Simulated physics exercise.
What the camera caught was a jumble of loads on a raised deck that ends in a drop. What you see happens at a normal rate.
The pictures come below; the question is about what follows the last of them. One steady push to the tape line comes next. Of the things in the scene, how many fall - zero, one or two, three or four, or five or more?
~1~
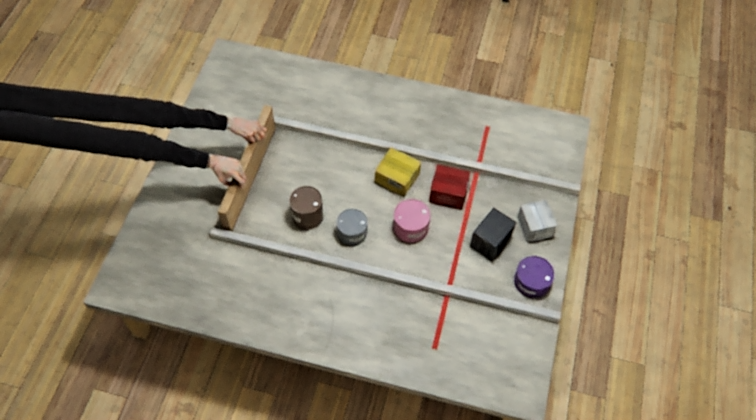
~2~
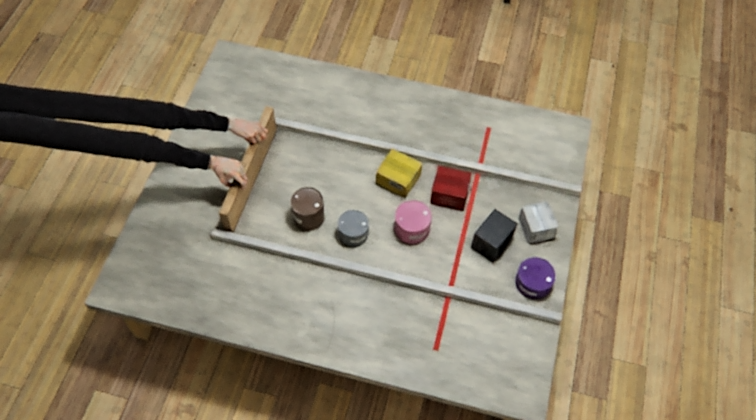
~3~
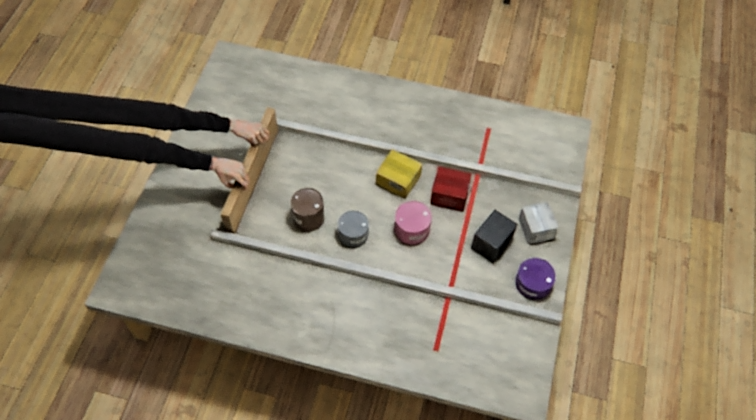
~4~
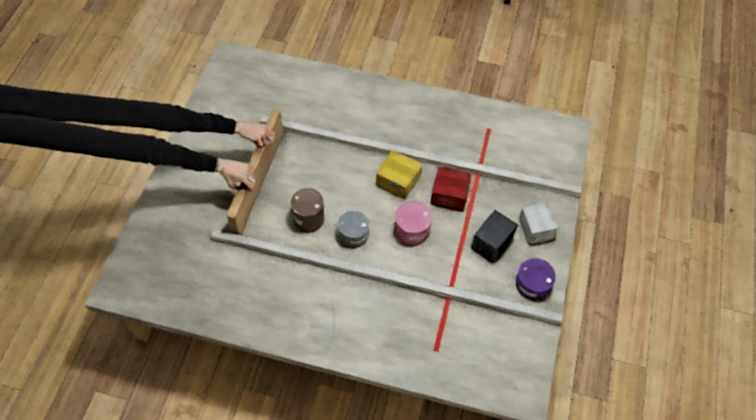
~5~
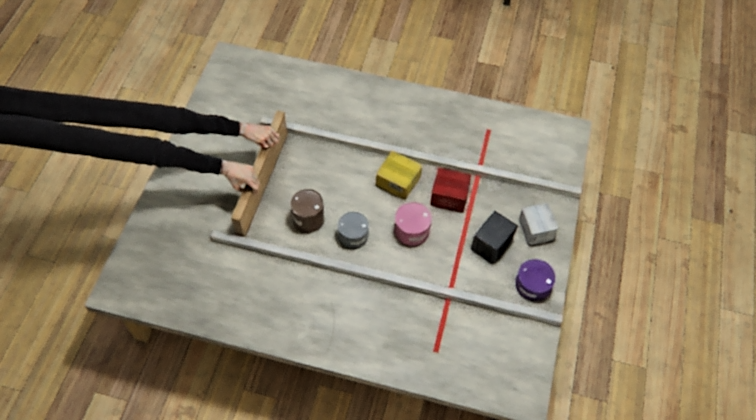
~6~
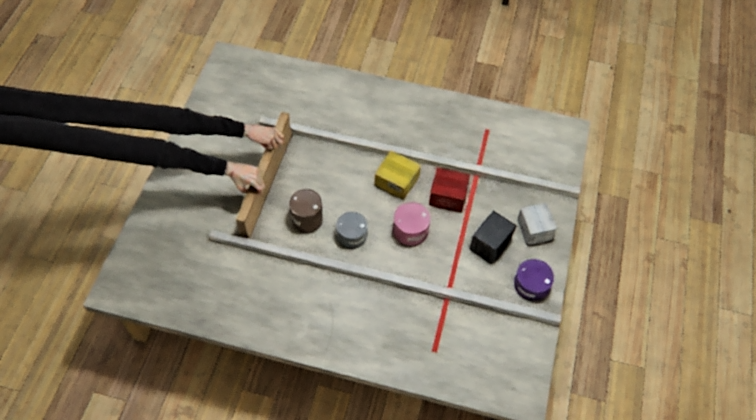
Nothing goes over.
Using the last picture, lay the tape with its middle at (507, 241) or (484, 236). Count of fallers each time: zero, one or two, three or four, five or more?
With the tape at the first spot it's 1 or 2, and at the second it's no fall at all.
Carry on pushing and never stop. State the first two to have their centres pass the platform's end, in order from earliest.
That'd be the white box, followed by the red box.
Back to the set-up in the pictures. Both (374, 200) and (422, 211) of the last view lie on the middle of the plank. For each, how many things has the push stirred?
That makes 4 at the first spot and 5 at the second.
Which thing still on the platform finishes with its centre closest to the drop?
Answer: The white box.
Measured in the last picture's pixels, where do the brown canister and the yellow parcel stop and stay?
Final positions: Near (476, 248); near (490, 193).
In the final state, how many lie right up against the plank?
The count comes out at 3.
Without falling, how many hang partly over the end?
The overhang total is 0.
Soon after, none off yet; purple canister at rest near (534, 280); white box at rest near (537, 224); black crate at rest near (493, 237).
In the end, the number that fall off is zero.
